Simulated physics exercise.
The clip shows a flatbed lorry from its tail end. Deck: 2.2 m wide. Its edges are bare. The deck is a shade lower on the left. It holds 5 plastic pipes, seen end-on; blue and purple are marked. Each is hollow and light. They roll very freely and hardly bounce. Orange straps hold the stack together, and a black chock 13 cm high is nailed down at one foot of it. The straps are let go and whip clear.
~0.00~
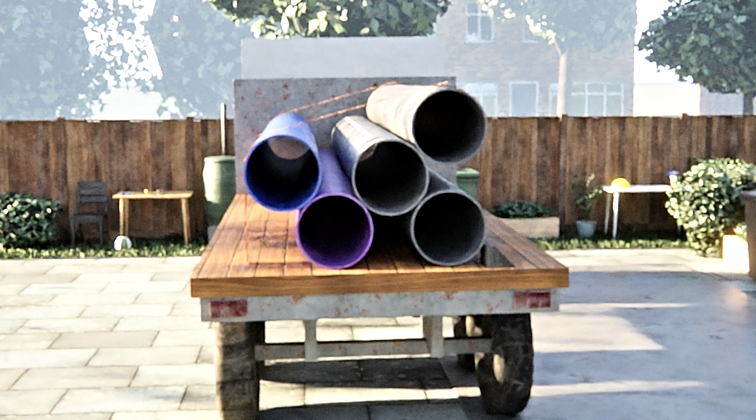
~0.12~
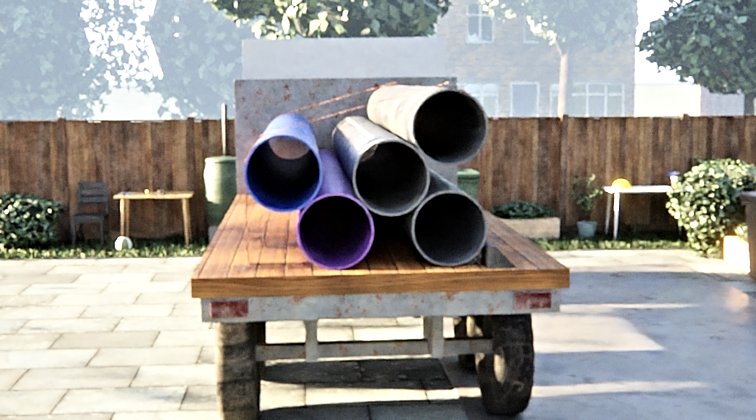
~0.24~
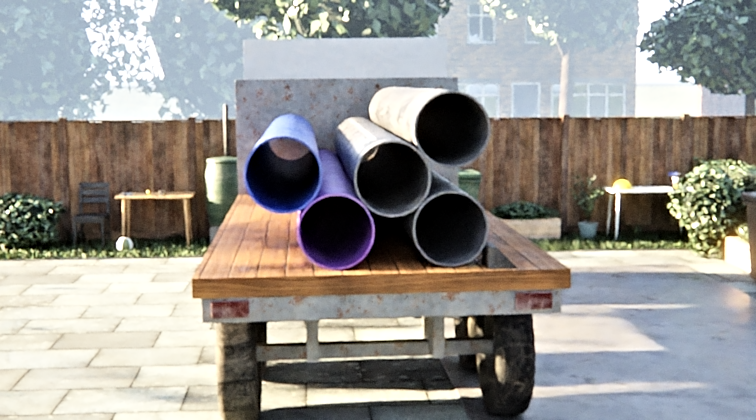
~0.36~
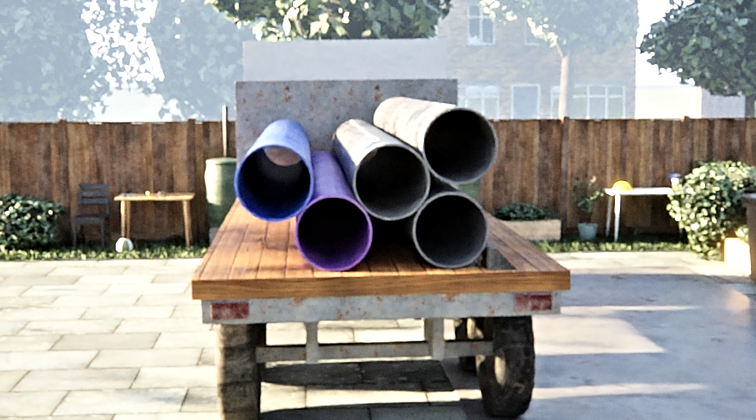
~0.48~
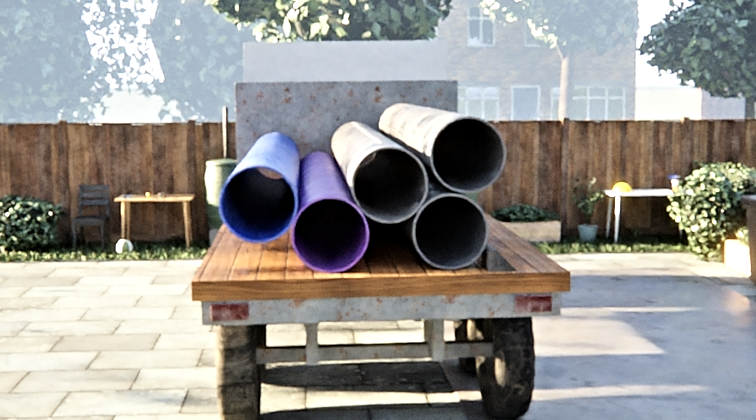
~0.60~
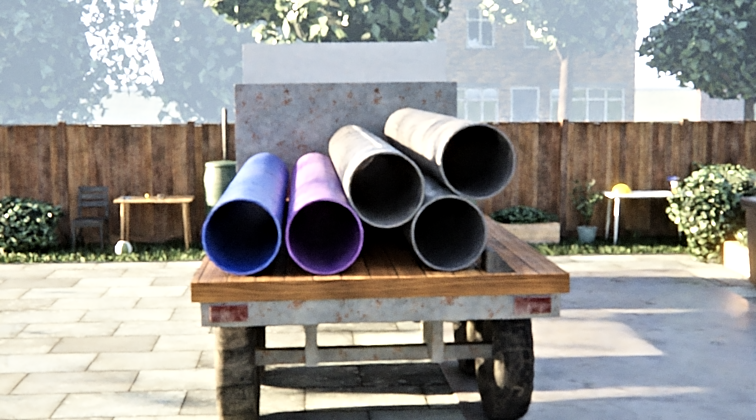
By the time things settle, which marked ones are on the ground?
Blue falls off. Purple ends on the ground.
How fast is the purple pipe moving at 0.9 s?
Roughly 0.6 m/s.
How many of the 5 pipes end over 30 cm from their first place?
4 of them.
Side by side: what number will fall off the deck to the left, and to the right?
On the left 2, on the right 1.
Then, 0.9 s in, blue is on the deck, 10 cm from the left edge, rolling left; purple is on the deck, 65 cm from the left edge, rolling left; 0 gone from the deck.
Then, 1.3 s in, blue is dropping off the left side; purple is on the deck, 40 cm from the left edge, rolling left; 2 gone from the deck.
Then, 1.7 s in, blue is down on the left; purple is on the deck, 20 cm from the left edge, rolling left; 2 gone from the deck.
Then, 2.2 s in, blue is down on the left; purple is dropping off the left side; 3 gone from the deck.
In the end (4.9 s), blue is down on the left; purple is on the ground to the left; 3 gone from the deck.
